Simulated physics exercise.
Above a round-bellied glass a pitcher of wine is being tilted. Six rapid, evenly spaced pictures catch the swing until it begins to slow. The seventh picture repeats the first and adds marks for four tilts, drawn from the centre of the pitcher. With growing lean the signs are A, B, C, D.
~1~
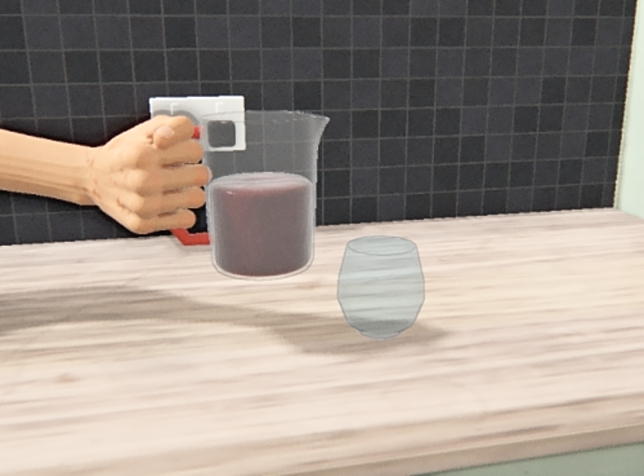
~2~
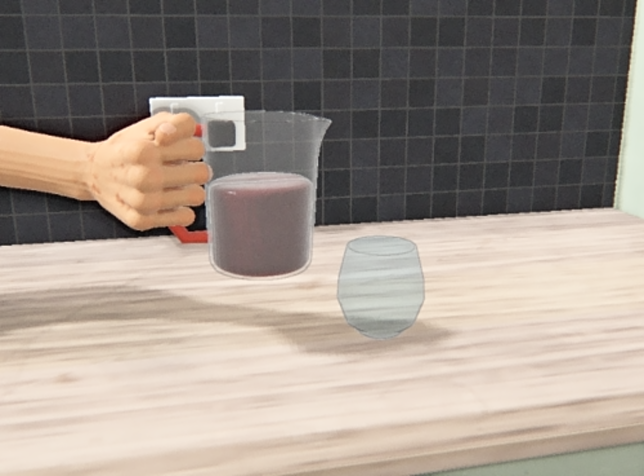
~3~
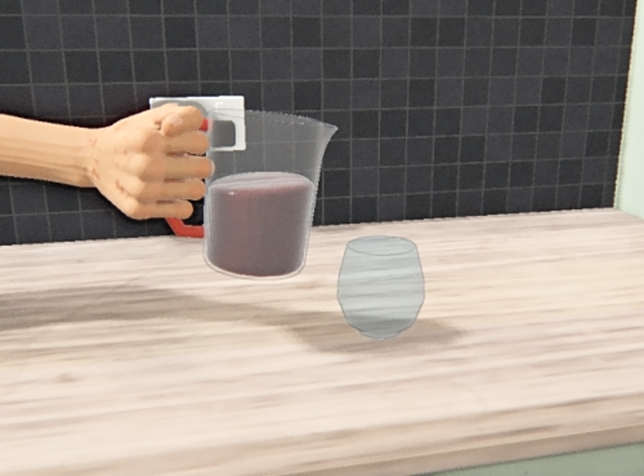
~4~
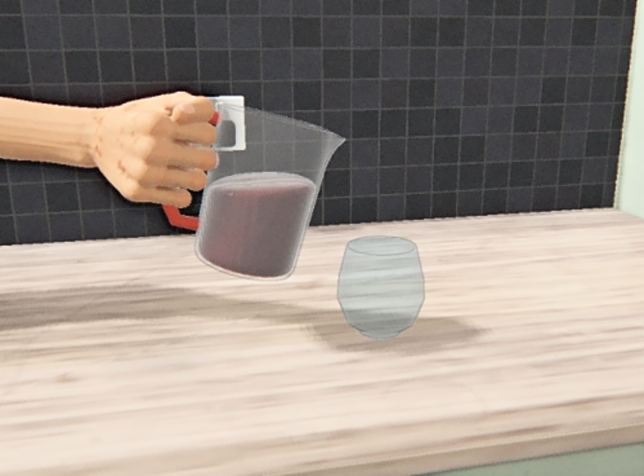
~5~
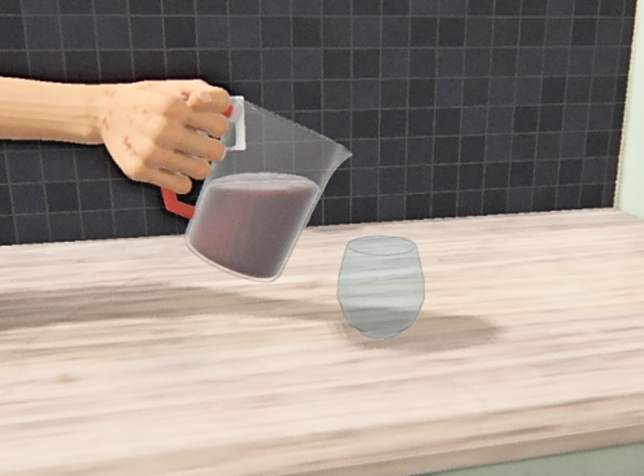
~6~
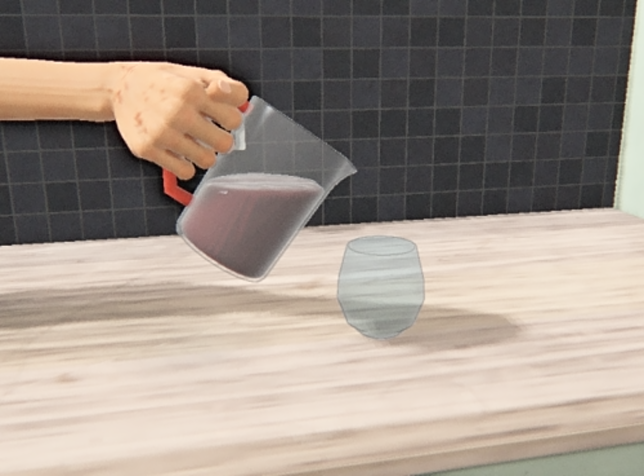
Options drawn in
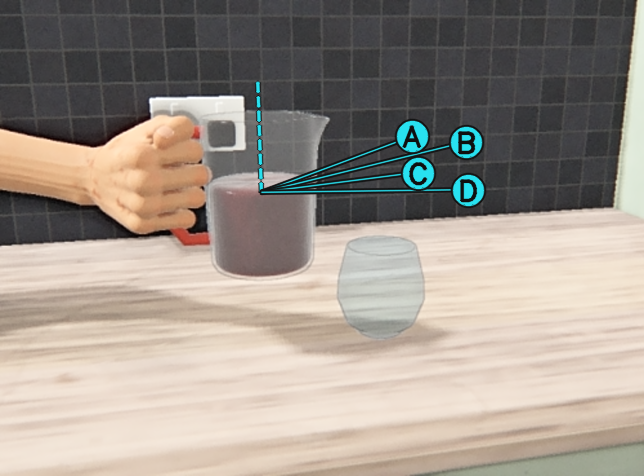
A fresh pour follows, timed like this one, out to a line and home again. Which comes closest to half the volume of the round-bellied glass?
I would pick line A.
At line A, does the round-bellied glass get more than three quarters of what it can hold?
No, it does not.
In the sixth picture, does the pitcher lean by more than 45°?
No.
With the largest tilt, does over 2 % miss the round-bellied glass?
Yes.
On the marked copy, A at (396, 142); B at (449, 145); C at (401, 174); D at (451, 189).
With A, the round-bellied glass ends with about 50 % of what it can hold.
With B, the round-bellied glass ends with about 64 % of what it can hold; 5 % of the wine is spilt.
With C, the round-bellied glass ends with about 66 % of what it can hold; 17 % of the wine is spilt.
With D, the round-bellied glass ends with about 61 % of what it can hold; 32 % of the wine is spilt.
